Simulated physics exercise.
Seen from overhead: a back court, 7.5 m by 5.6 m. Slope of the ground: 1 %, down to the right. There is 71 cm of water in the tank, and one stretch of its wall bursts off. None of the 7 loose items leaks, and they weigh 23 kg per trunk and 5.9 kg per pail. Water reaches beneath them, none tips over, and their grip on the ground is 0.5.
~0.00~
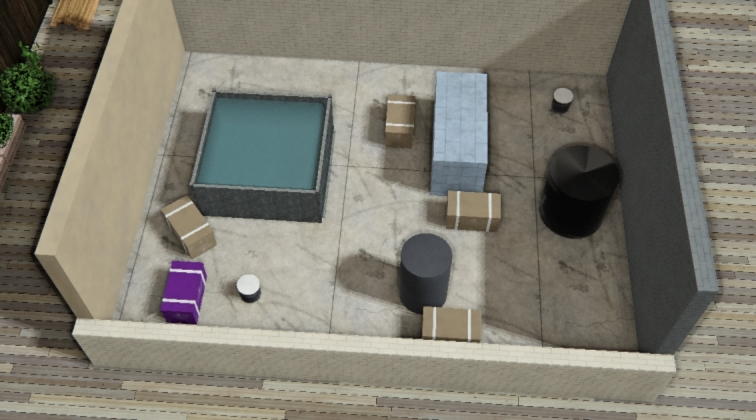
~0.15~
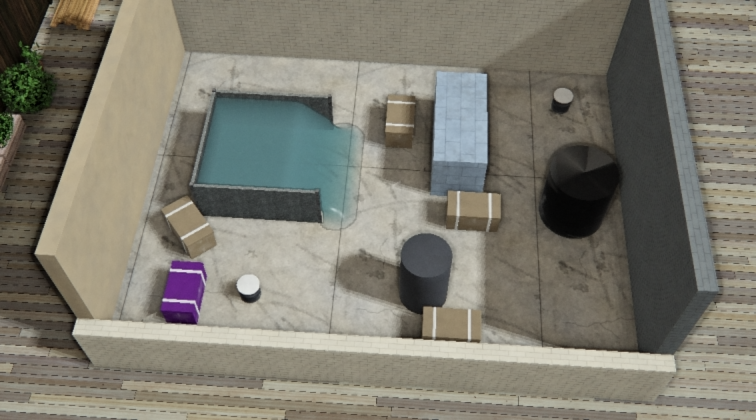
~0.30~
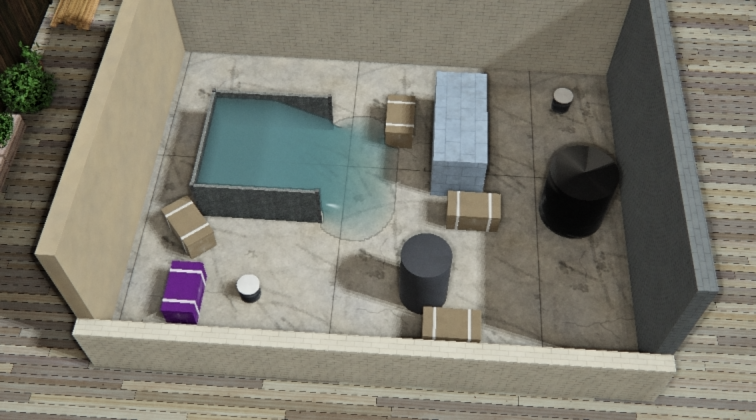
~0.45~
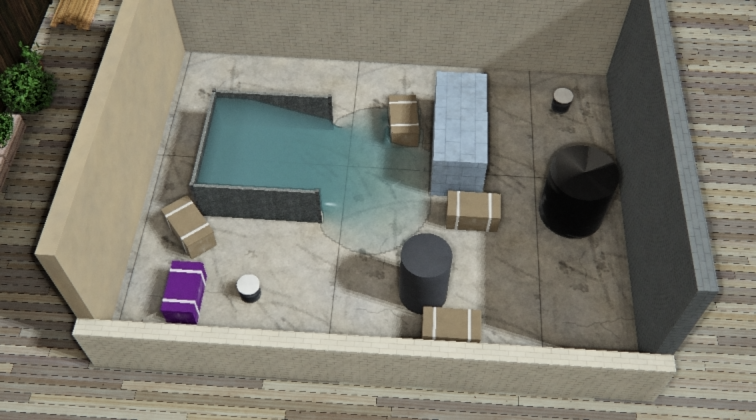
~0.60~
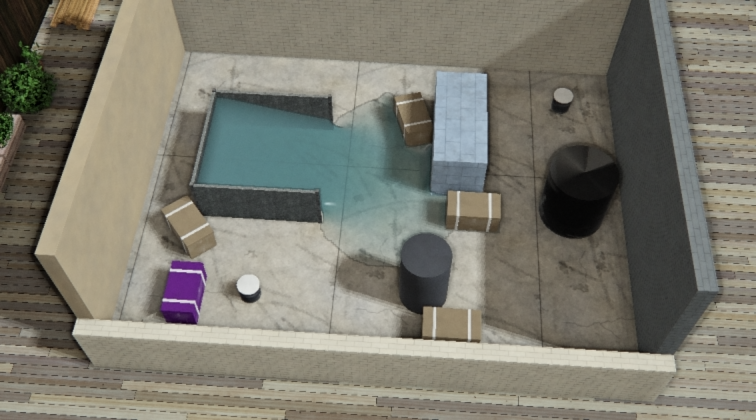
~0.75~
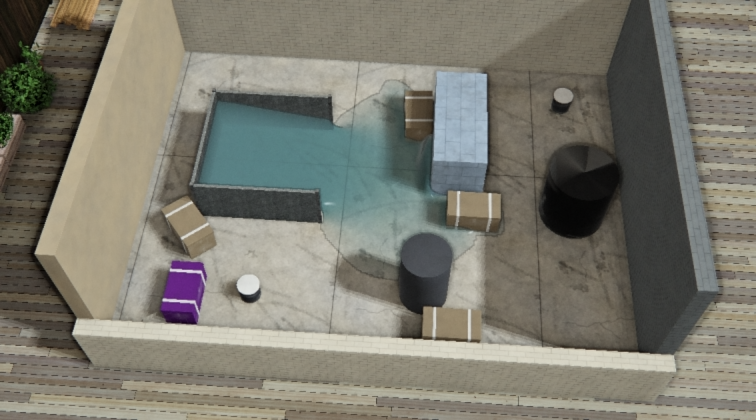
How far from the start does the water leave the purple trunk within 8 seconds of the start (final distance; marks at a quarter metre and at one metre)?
Result: Near the start.
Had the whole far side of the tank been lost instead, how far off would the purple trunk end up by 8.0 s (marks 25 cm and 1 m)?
The answer: The purple trunk is taken far off.
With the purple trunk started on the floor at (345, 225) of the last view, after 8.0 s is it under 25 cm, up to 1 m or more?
It goes a long way.
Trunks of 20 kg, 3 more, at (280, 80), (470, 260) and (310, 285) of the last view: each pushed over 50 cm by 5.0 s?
Spot by spot, in turn: Exceeds it, exceeds it, falls short.
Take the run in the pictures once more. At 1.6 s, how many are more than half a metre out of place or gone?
Result: 2.
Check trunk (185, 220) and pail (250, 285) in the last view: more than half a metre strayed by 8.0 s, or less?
The first never reached the threshold, and the second never reached the threshold.
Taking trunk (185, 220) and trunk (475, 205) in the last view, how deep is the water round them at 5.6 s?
Roughly 2 and 14 cm.
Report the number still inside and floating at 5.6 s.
Then: 4.
After 1.6 s the purple trunk is near (182, 286), 0.0 m from its start, aground; 1 afloat.
After 3.6 s the purple trunk is near (182, 286), 0.0 m from its start, aground; 2 afloat.
After 5.6 s the purple trunk is near (182, 286), 0.0 m from its start, aground; 4 afloat.
After 8.0 s the purple trunk is near (182, 286), 0.0 m from its start, aground; 3 afloat.
